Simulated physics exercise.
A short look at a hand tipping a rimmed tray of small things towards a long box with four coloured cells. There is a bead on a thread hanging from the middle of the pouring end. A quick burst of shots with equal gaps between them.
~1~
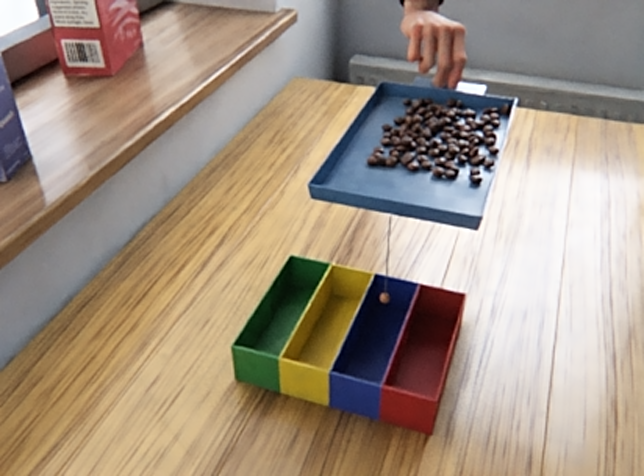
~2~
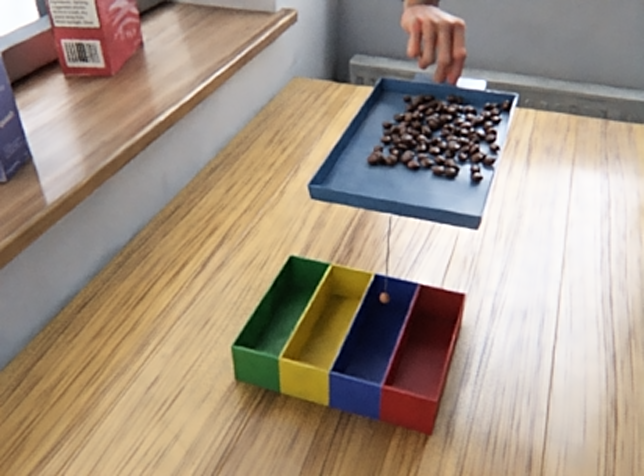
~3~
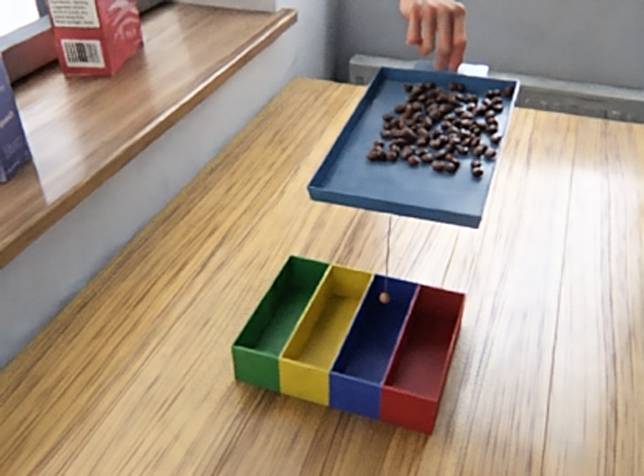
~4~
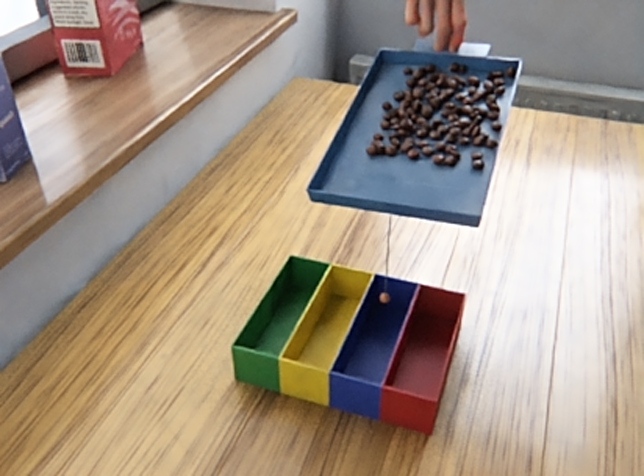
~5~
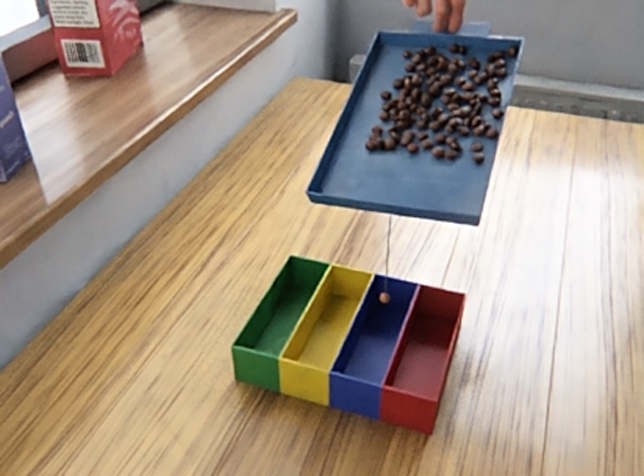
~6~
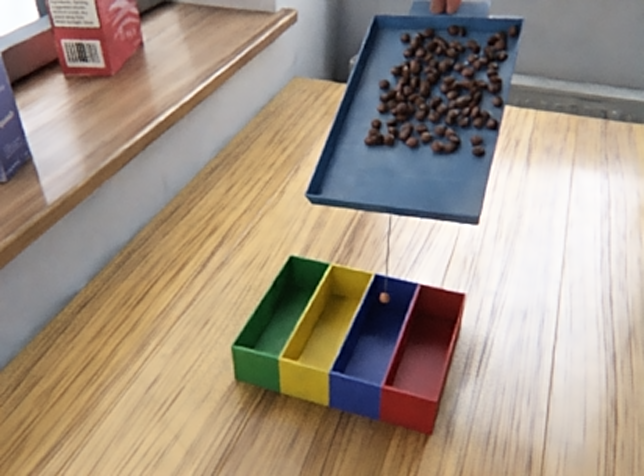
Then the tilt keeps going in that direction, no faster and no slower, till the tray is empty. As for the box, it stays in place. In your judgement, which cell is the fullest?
In my judgement the yellow cell is fullest.
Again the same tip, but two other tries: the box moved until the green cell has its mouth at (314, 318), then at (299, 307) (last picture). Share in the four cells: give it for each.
Close to 90 in a hundred, followed by close to 90 in a hundred.
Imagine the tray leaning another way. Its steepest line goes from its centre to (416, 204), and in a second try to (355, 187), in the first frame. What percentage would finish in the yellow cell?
About 10 and 50 percent.
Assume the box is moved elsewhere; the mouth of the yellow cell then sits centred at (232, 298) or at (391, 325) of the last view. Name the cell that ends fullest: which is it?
For the first position it is the red one, and for the second it is the green one.
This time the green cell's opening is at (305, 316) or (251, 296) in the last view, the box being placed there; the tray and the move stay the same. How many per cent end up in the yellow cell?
Roughly 30% the first time and 30% the second time.
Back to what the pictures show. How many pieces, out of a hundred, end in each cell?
The green cell holds about 20 %, the yellow cell about 50 %, the blue cell about 20 % and the red cell about 10 %.
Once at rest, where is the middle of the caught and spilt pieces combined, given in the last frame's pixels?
Resting centre, last frame: Roughly (323, 365).
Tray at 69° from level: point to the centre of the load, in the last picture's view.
In the last view the centre sits at roughly (358, 199).
Just after the last frame, tray tipped steeply; the larger part on the tray; about a tenth falling or outside the box.
A moment on, tray tipped past a quarter turn; roughly a quarter on the tray; roughly a third in the yellow cell; roughly a quarter in the green cell; about a tenth in the blue cell; just a few in the red cell; about a tenth falling or outside the box.
Further on, tray tipped past a quarter turn; roughly half in the yellow cell; roughly a quarter in the blue cell; roughly a quarter in the green cell; about a tenth in the red cell; about a tenth falling or outside the box.
When it is over, tray tipped past a quarter turn; roughly half in the yellow cell; roughly a quarter in the blue cell; roughly a quarter in the green cell; about a tenth in the red cell; about a tenth outside the box.
